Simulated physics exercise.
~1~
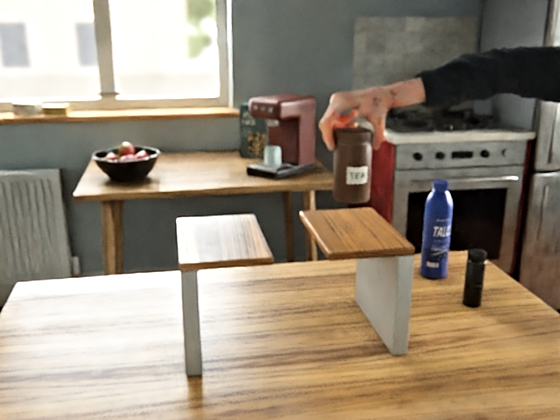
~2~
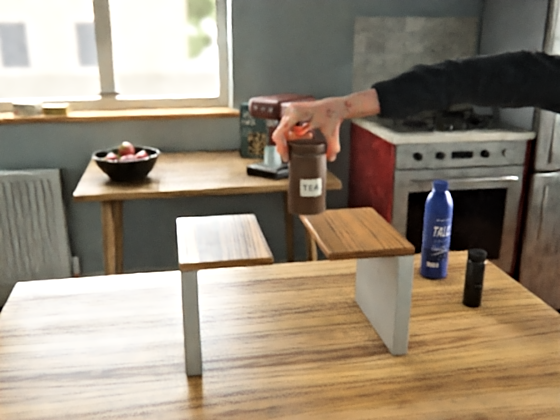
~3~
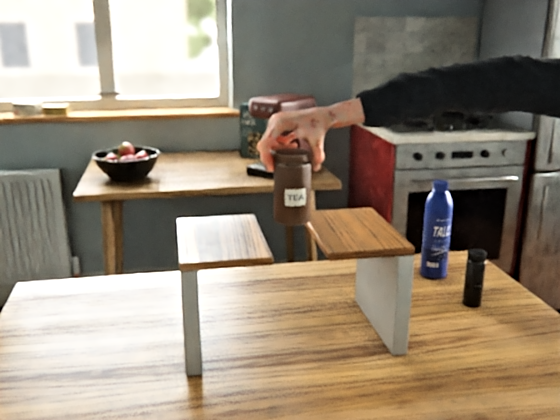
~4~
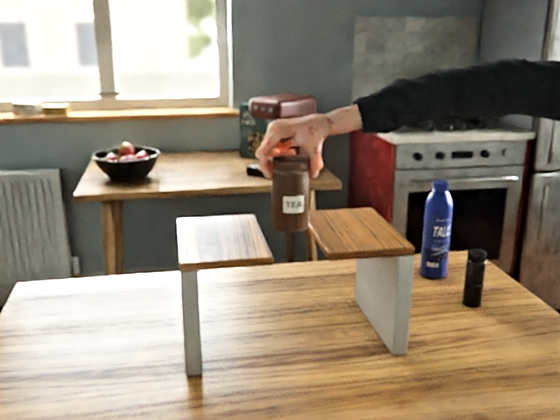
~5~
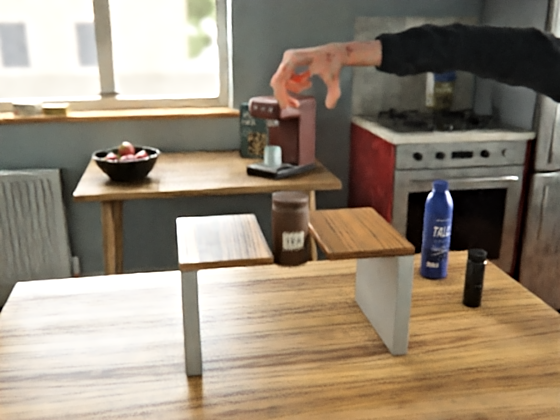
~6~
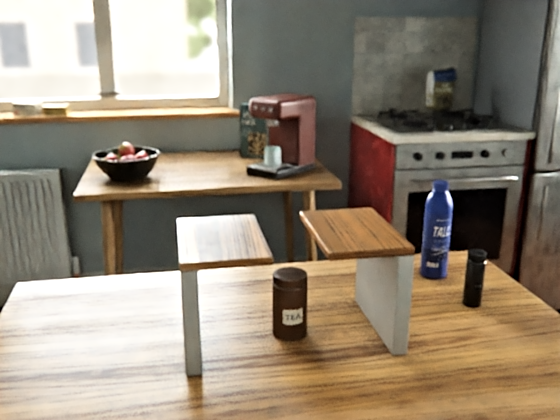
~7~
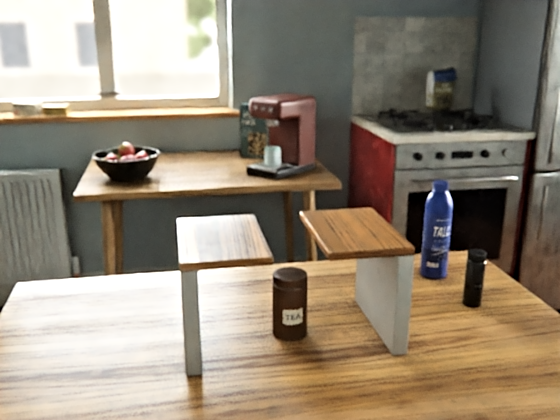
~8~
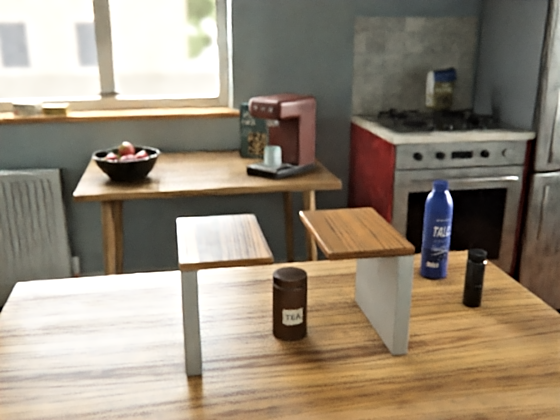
A brown tea jar lowered by a hand, dropping through the gap between two wooden ledges and standing upright on the table.
